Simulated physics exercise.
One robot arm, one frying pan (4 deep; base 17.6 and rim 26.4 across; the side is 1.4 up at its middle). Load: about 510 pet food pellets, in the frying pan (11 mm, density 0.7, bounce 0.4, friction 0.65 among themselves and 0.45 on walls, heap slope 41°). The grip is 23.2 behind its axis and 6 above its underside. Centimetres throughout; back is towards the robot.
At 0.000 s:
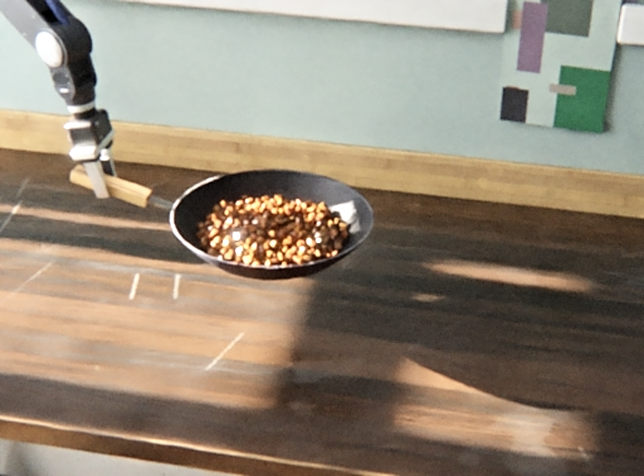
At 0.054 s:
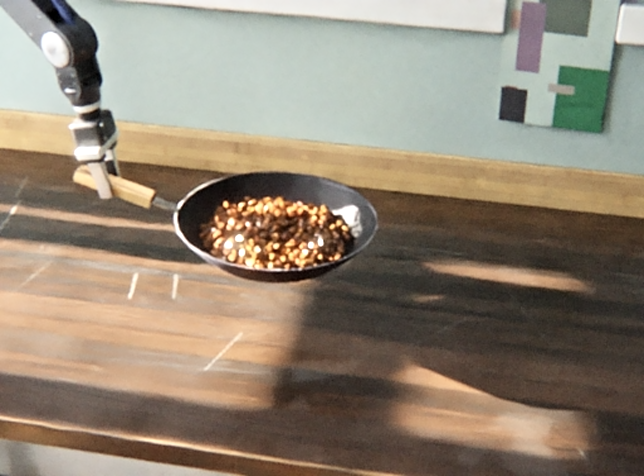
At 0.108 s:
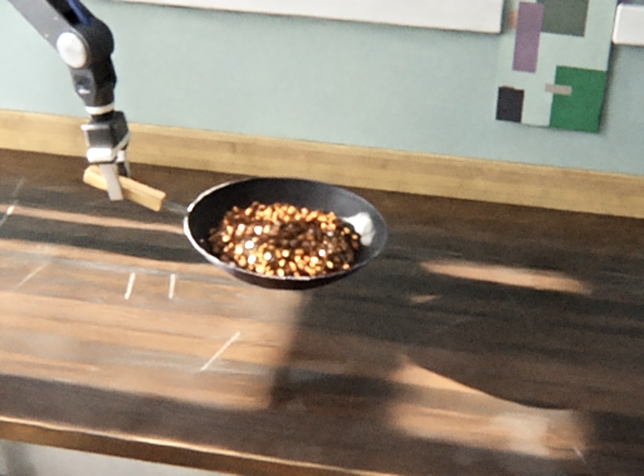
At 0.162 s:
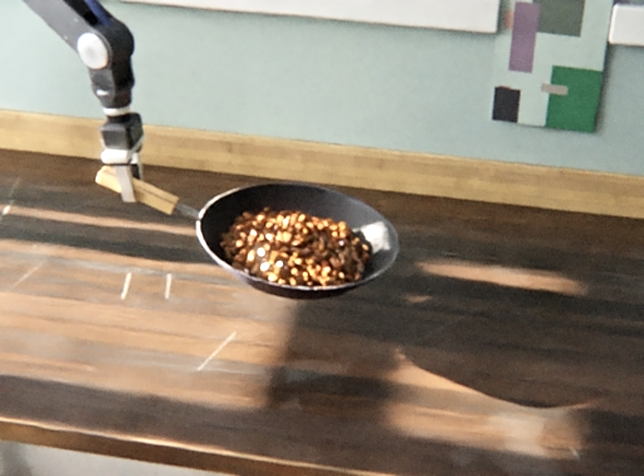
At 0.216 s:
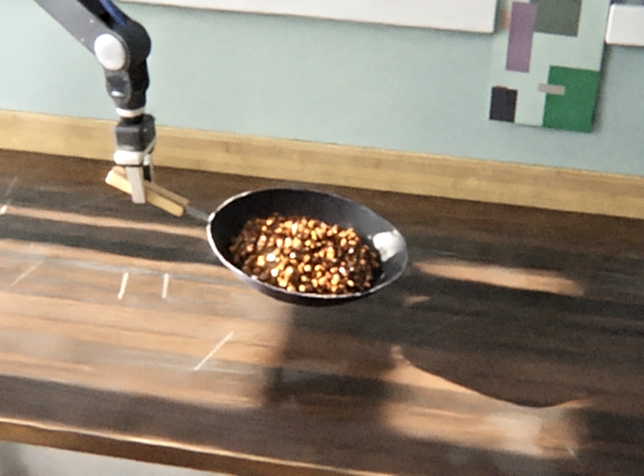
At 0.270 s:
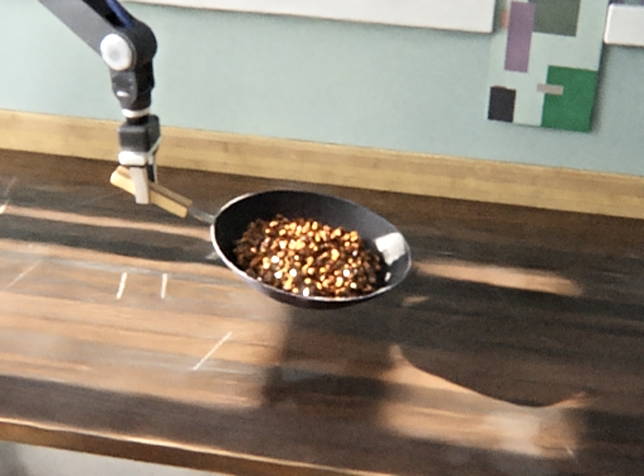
To begin with, a robot arm holds a dark frying pan heaped with small brown pellets level above a wooden table. The arm then carries the pan a short way to the right and slightly lower, gradually tilting its far right side downward, while the pellets stay piled inside.
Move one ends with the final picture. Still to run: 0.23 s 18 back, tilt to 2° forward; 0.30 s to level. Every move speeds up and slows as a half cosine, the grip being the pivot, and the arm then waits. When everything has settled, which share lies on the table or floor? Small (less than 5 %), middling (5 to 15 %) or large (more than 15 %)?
A small share, less than 5 %, ends on the table or floor.
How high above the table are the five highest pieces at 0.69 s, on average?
About 14 cm.
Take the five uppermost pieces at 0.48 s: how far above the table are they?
About 14 cm.
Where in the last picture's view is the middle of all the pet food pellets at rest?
Near (169, 220).
By 0.48 s, tilted 2° forward, highest piece 15 above the table; 509 in the frying pan, 3 in flight or on a rim.
By 0.69 s, level, highest piece 14 above the table; 510 in the frying pan, 2 on the table or floor.
By 1.00 s, level, highest piece 15 above the table; 510 in the frying pan, 2 on the table or floor.
By 2.05 s, level, highest piece 15 above the table; 510 in the frying pan, 2 on the table or floor.
Final count, 510 in the frying pan, 2 on the table or floor. That is 0 % on the table or floor.
